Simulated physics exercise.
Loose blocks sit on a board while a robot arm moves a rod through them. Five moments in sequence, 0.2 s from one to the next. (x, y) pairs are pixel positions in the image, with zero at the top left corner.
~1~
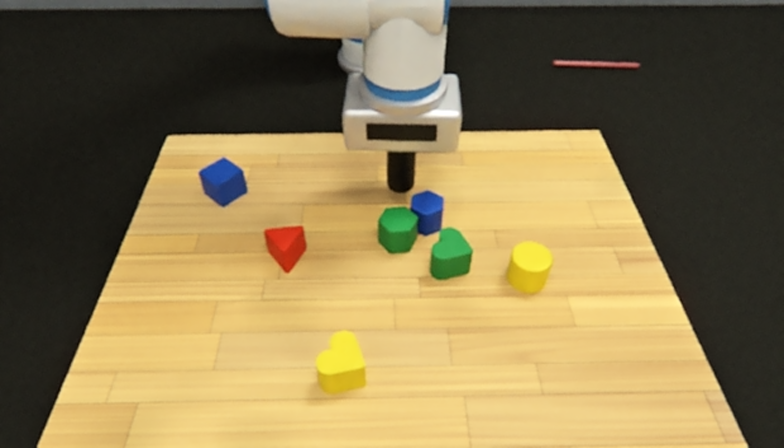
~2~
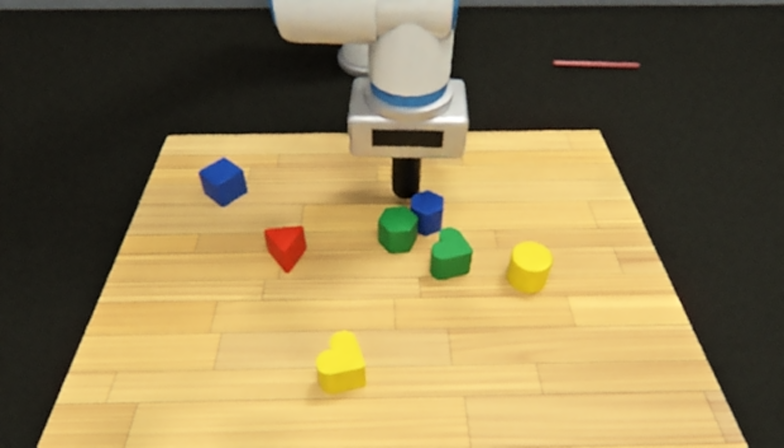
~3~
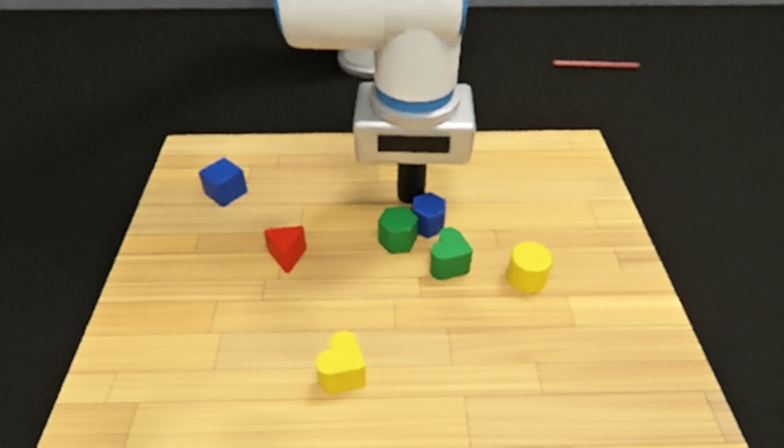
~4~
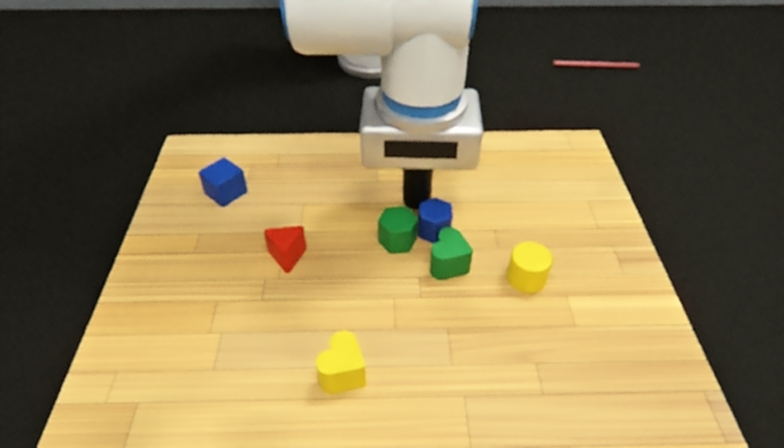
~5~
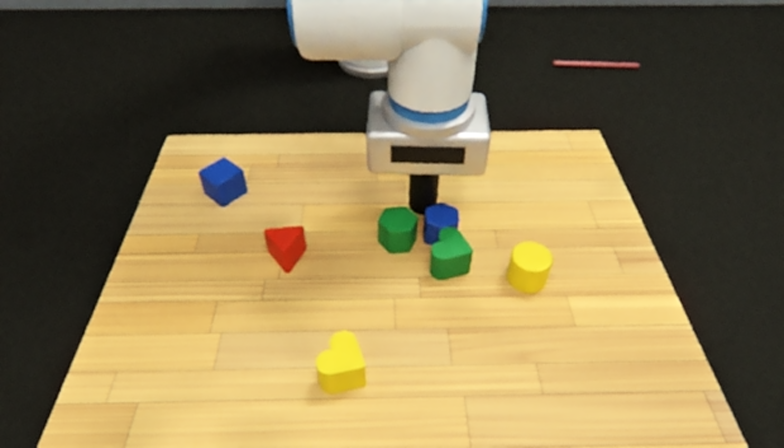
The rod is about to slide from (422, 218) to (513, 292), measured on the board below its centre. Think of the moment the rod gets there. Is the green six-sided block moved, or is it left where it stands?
It will be resting on its spot.
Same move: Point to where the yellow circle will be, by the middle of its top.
I'd expect the centre of its top face to be at (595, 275).
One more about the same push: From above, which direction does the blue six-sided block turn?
Top view: Counterclockwise.
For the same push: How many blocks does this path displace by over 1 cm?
I predict three or more.
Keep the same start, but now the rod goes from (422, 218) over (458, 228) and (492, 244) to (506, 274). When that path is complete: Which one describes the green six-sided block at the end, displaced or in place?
Left where it is.
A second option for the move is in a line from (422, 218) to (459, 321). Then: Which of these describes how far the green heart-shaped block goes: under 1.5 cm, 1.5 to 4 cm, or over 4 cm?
The green heart-shaped block ends up quite far away, over 4 cm.
The first path, step by step. One third of the way, rod at (452, 228); blue six-sided block at (479, 235), turned 20° anticlockwise; green heart-shaped block at (465, 260), turned 65° clockwise.
Two thirds of the way, rod at (483, 253); blue six-sided block at (517, 257), turned 35° anticlockwise; green heart-shaped block at (470, 265), turned 95° clockwise; yellow circle at (557, 264).
At the end, rod at (517, 280); green six-sided block still; blue six-sided block at (556, 280), turned 55° anticlockwise; green heart-shaped block at (473, 268), turned 115° clockwise; yellow circle at (595, 275).
